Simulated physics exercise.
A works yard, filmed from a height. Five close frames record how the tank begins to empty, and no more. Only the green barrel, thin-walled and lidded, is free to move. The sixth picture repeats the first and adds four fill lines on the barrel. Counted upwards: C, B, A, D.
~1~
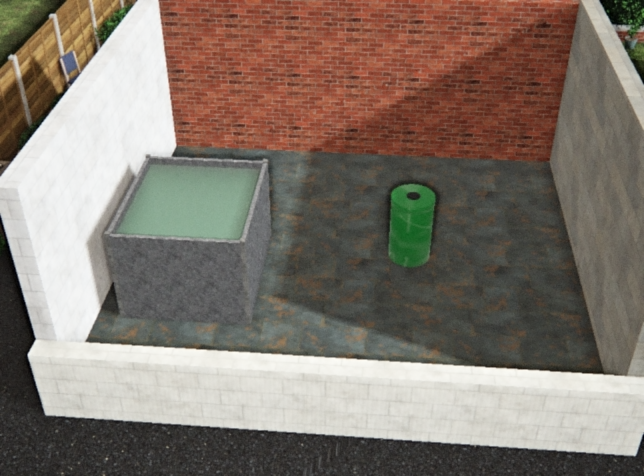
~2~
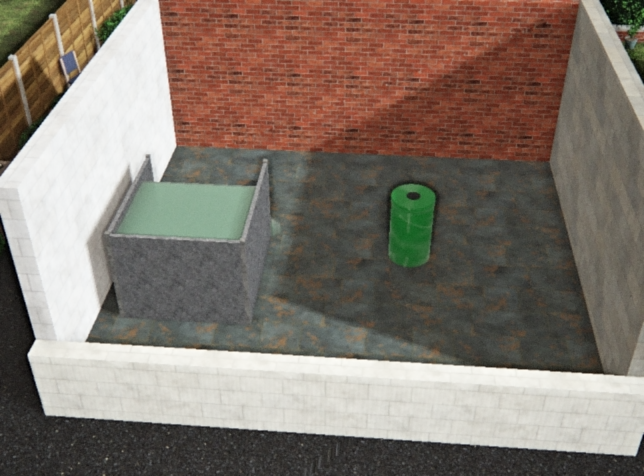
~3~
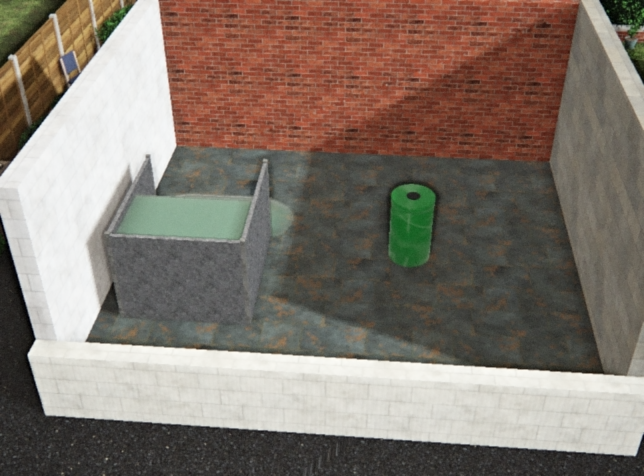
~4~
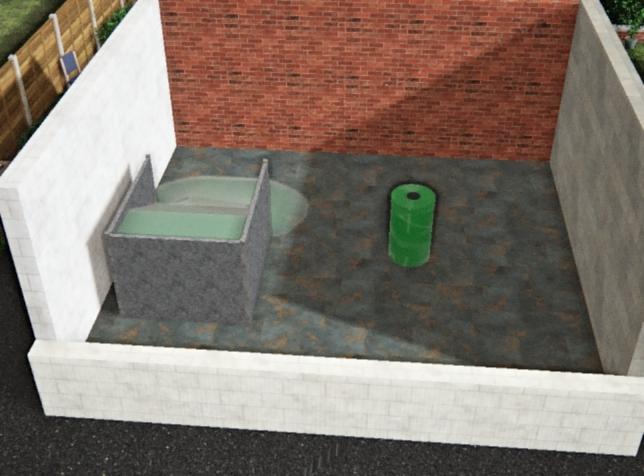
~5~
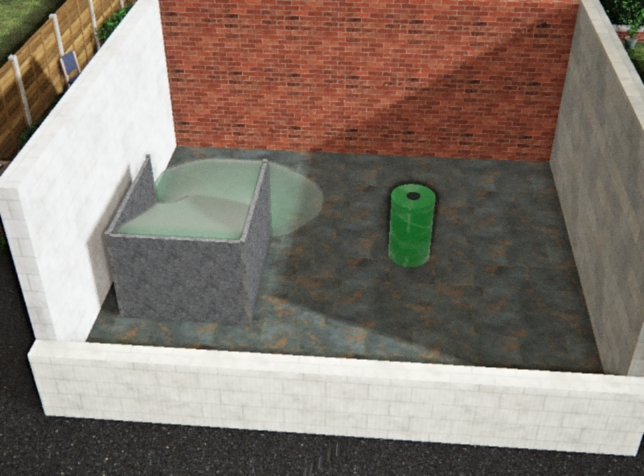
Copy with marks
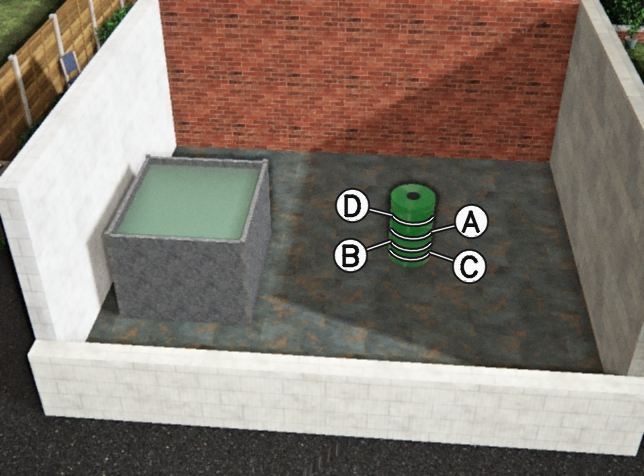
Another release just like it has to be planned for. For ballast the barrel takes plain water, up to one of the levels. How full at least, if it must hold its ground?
Go for B.
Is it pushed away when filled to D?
No.
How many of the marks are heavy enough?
Three of them.
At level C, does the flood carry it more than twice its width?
No, less.
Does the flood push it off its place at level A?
No, that is safe.
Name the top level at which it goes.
It is C.
In white, A at (411, 238); B at (410, 250); C at (409, 259); D at (412, 224); from the bottom up C, B, A, D.
With A, it does not move.
With B, it does not move.
With C, it is pushed about half its own width away.
With D, it does not move.
